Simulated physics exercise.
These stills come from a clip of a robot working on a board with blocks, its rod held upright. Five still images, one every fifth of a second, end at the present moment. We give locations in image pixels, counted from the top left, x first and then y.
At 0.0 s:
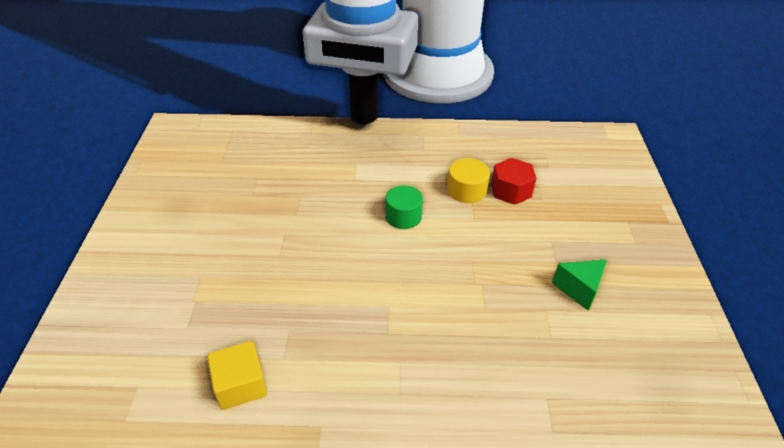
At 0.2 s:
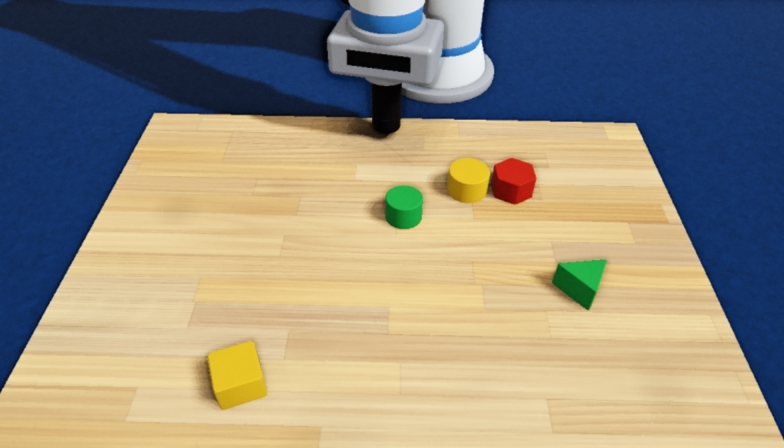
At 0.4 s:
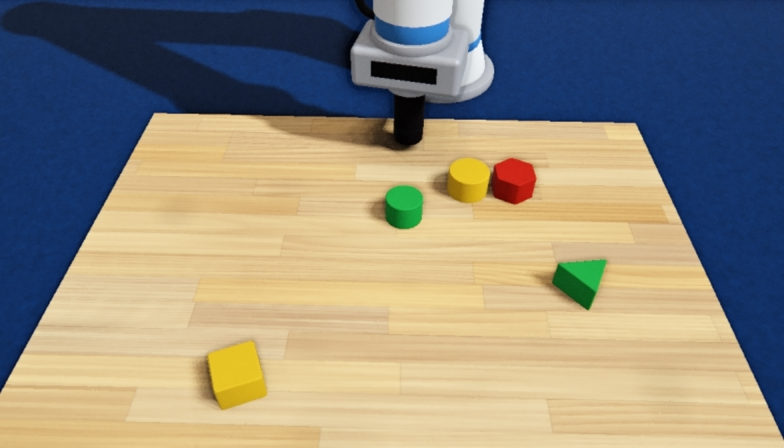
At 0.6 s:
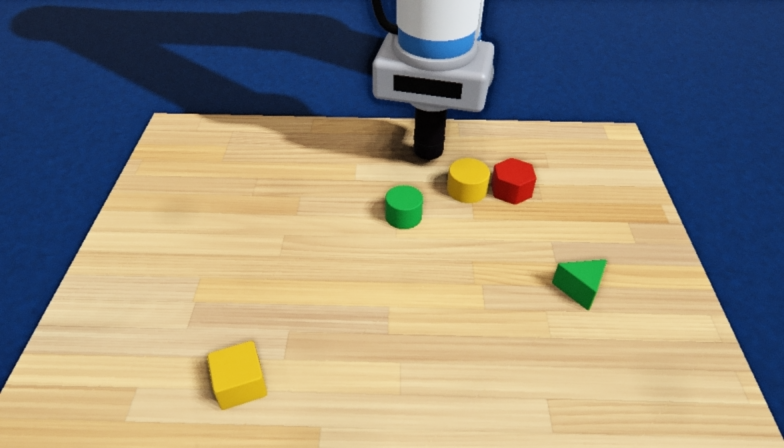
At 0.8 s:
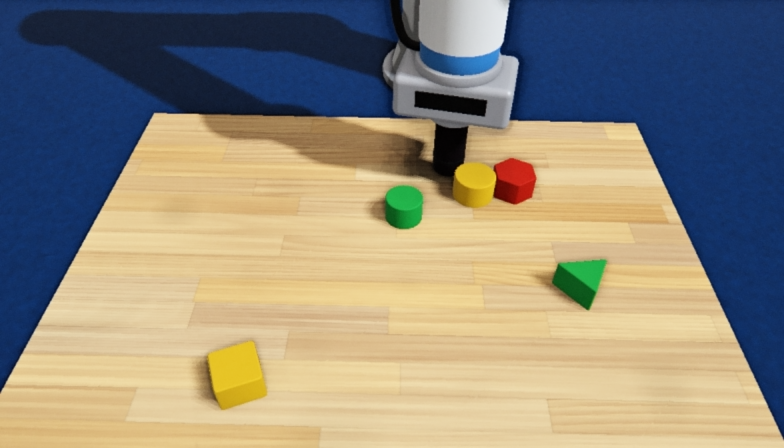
The video shows a robot arm moving its black rod diagonally down and right over a wooden board with five colored blocks, then nudging the yellow cylinder slightly beside the red hexagonal block while the other blocks stay still.
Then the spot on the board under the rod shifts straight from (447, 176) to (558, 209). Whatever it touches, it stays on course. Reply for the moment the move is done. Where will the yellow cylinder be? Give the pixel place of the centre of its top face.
The centre of its top face lies at (511, 200).
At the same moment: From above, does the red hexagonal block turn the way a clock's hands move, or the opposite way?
Seen from overhead, it turns anticlockwise.
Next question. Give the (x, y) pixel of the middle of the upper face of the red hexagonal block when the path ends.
For the centre of its top, I'd go with (589, 175).
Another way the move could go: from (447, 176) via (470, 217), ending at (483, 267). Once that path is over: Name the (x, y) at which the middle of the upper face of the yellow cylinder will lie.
It should be at (517, 207) by then.
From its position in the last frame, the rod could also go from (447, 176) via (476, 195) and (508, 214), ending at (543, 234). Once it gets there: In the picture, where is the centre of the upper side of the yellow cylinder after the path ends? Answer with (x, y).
My estimate: (555, 243).
The first path, step by step. One third of the way, rod at (484, 178); yellow cylinder at (498, 191); red hexagonal block at (525, 172), turned 30° anticlockwise.
Two thirds of the way, rod at (522, 188); yellow cylinder at (511, 200); red hexagonal block at (559, 175), turned 65° anticlockwise.
At the end, rod at (560, 200); green cylinder still; yellow cylinder at (511, 200); red hexagonal block at (589, 175), turned 105° anticlockwise.
